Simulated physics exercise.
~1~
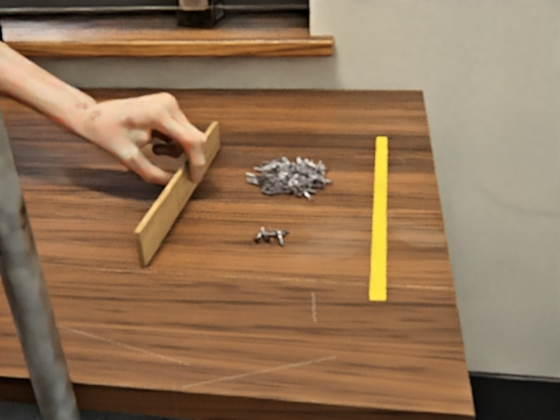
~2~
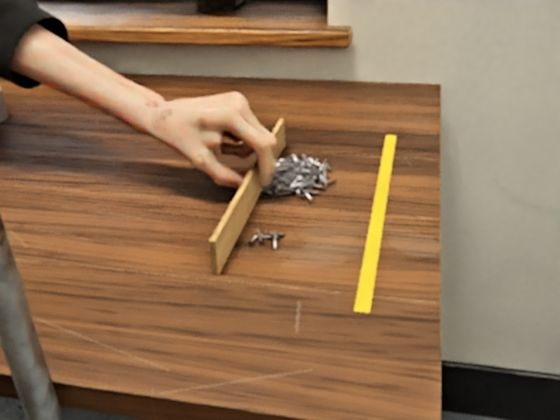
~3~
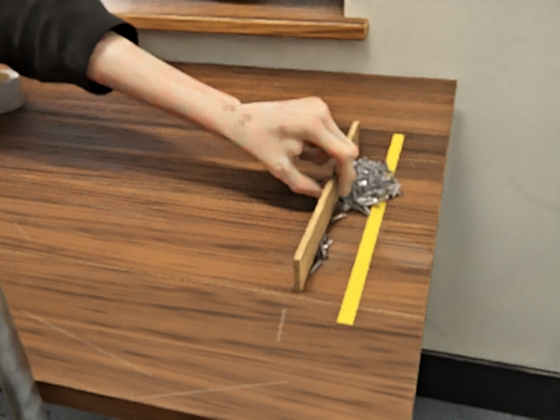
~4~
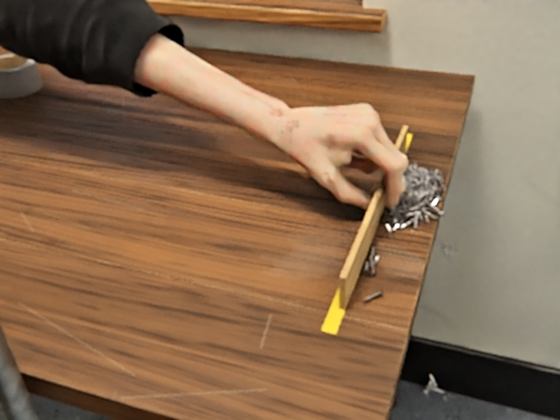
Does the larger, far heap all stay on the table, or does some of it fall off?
A small part of the larger, far heap falls off the edge while the rest stays on the table. The small near cluster all remains on the table.
At first, a hand holds a thin strip of wood upright on a wooden table, to the left of a large heap and a small cluster of little grey metal pieces, with a line of yellow tape beyond them. The hand slides the strip to the right until it reaches the pieces. It keeps pushing, and both groups move along toward the tape. The strip stops at the yellow tape, with the larger far heap pushed up to the table's edge. A few pieces of that heap have gone over, while the small near cluster stays on the table.
